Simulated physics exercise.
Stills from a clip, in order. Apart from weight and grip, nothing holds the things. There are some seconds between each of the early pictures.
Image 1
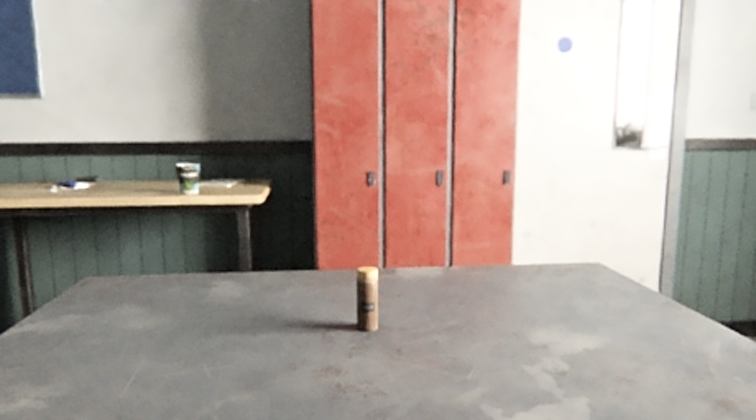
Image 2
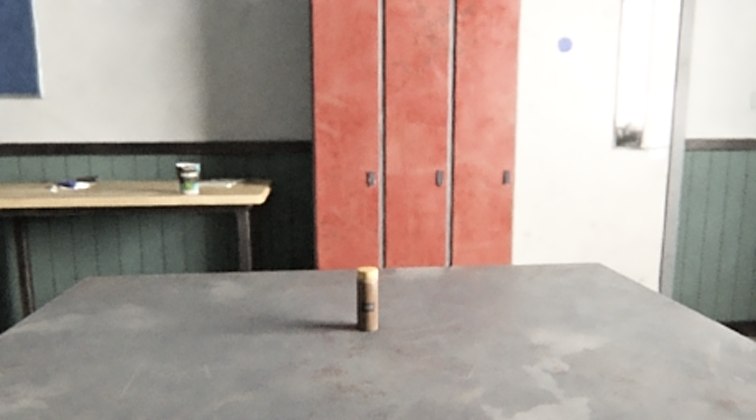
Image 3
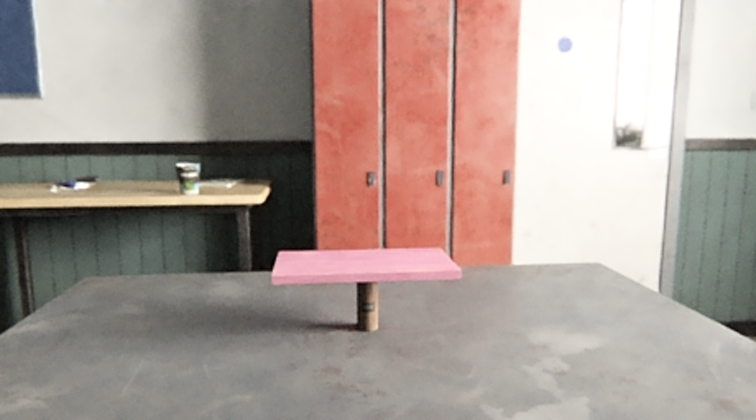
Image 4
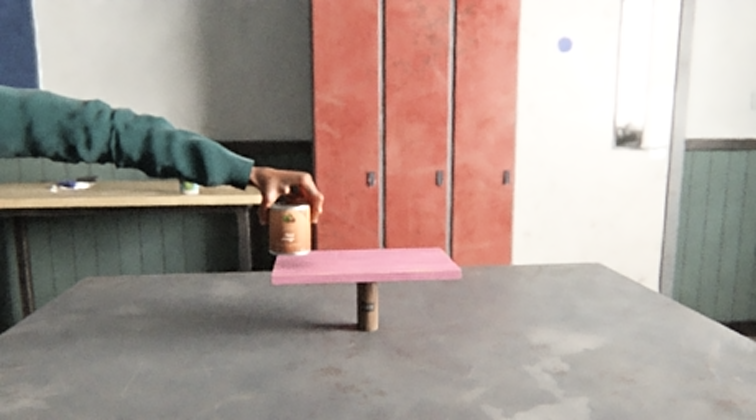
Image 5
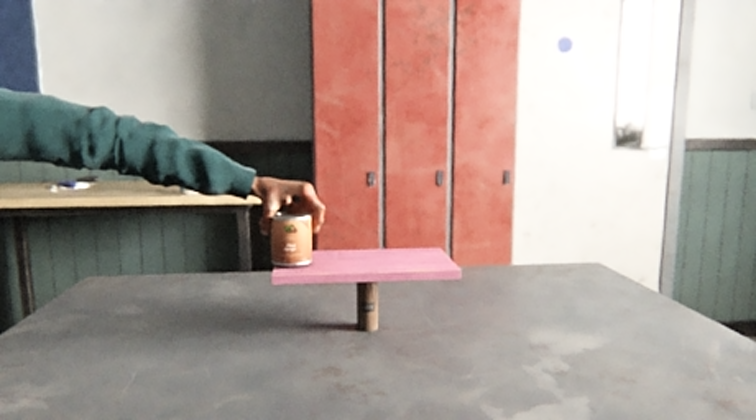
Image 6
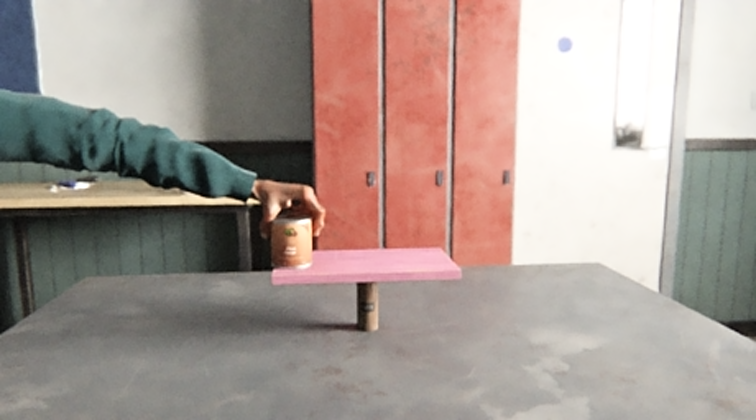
A hand lowers an orange tin onto the left end of a pink board atop a brown shaker.
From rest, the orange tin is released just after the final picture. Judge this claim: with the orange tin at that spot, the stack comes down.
The claim is right.
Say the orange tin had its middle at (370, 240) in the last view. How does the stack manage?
Well, it survives then.
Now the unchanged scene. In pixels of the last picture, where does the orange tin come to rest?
Look around (259, 318) in the final frame.
Then, 0.40 s later than the last frame, orange tin now fallen; pink board tilted by 52°.
Then, 0.70 s later than the last frame, brown shaker and pink board now fallen.
When it is over, fallen, brown shaker, pink board and orange tin. End places, in pixels of the last picture, orange tin near (259, 318). The stack loses its balance.
